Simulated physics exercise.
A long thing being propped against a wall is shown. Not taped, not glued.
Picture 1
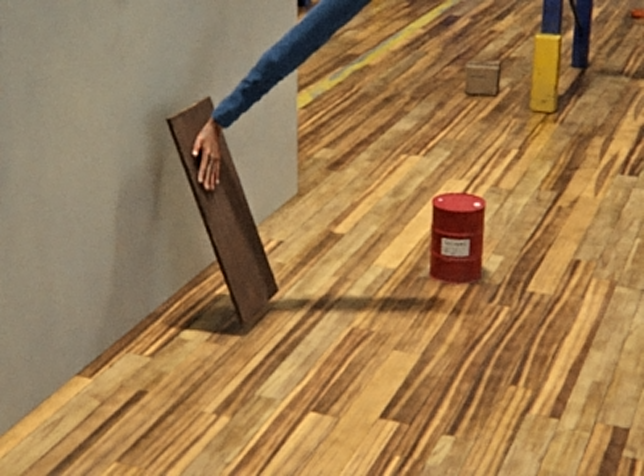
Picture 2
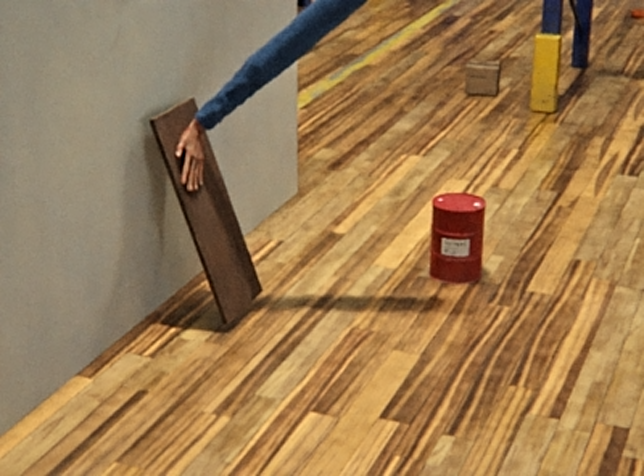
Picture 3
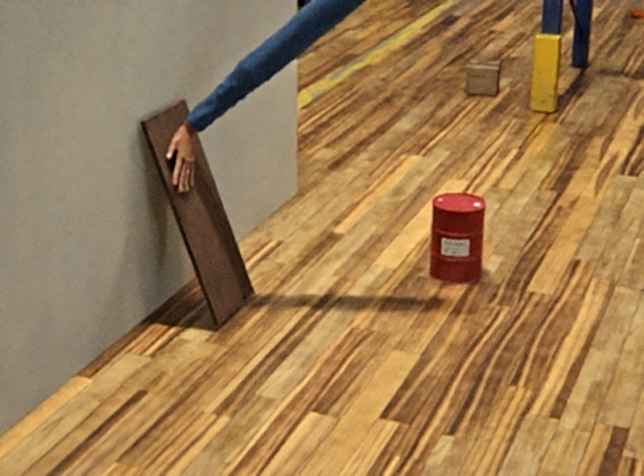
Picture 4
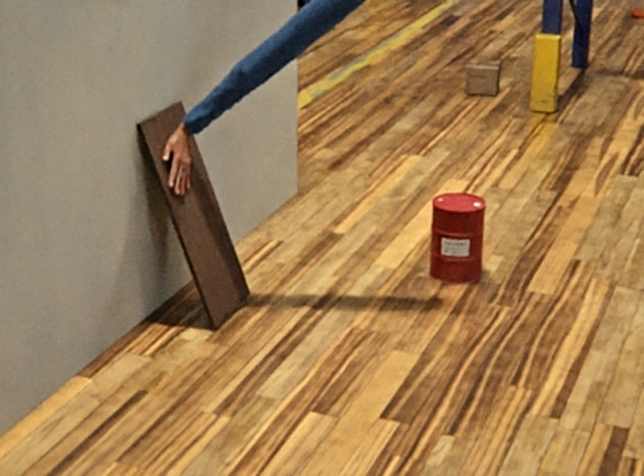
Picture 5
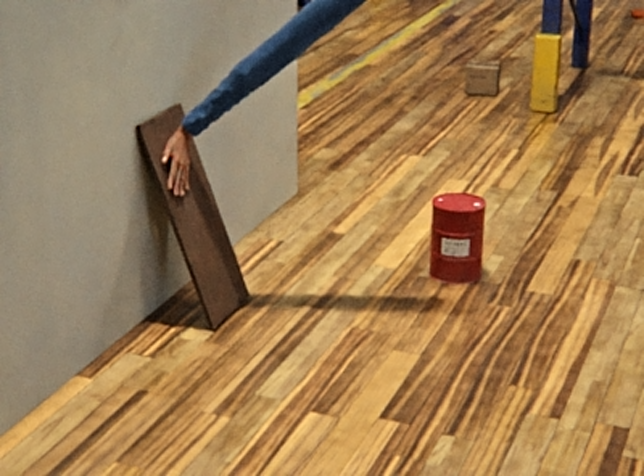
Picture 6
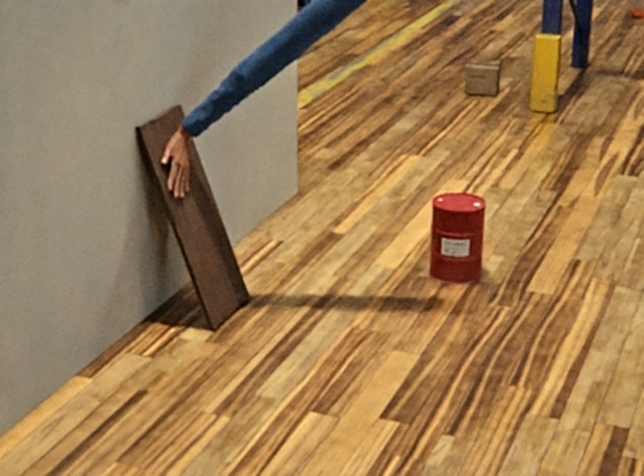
A brown board moves slightly left in a hand and leans against the gray wall.
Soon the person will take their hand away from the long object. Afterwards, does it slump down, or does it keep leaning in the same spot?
Keeps still.
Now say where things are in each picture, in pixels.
In the first picture, on its way; brown board (225, 209); red canister (457, 238).
In the second picture, on its way; brown board (209, 210); red canister (457, 238).
In the third picture, on its way; brown board (200, 211); red canister (457, 238).
In the fourth picture, on its way; brown board (196, 213); red canister (457, 238).
In the fifth picture, leant on the wall, still held; brown board (195, 215); red canister (457, 238).
In the sixth picture, leant on the wall, still held; brown board (195, 216); red canister (457, 238).
Then, 0.40 s later than the last frame, all is still.
Then, 0.90 s later than the last frame, brown board resting near (195, 216).
When it is over, both as before. End places, in pixels of the last picture, brown board near (195, 216). The board remains leaning.
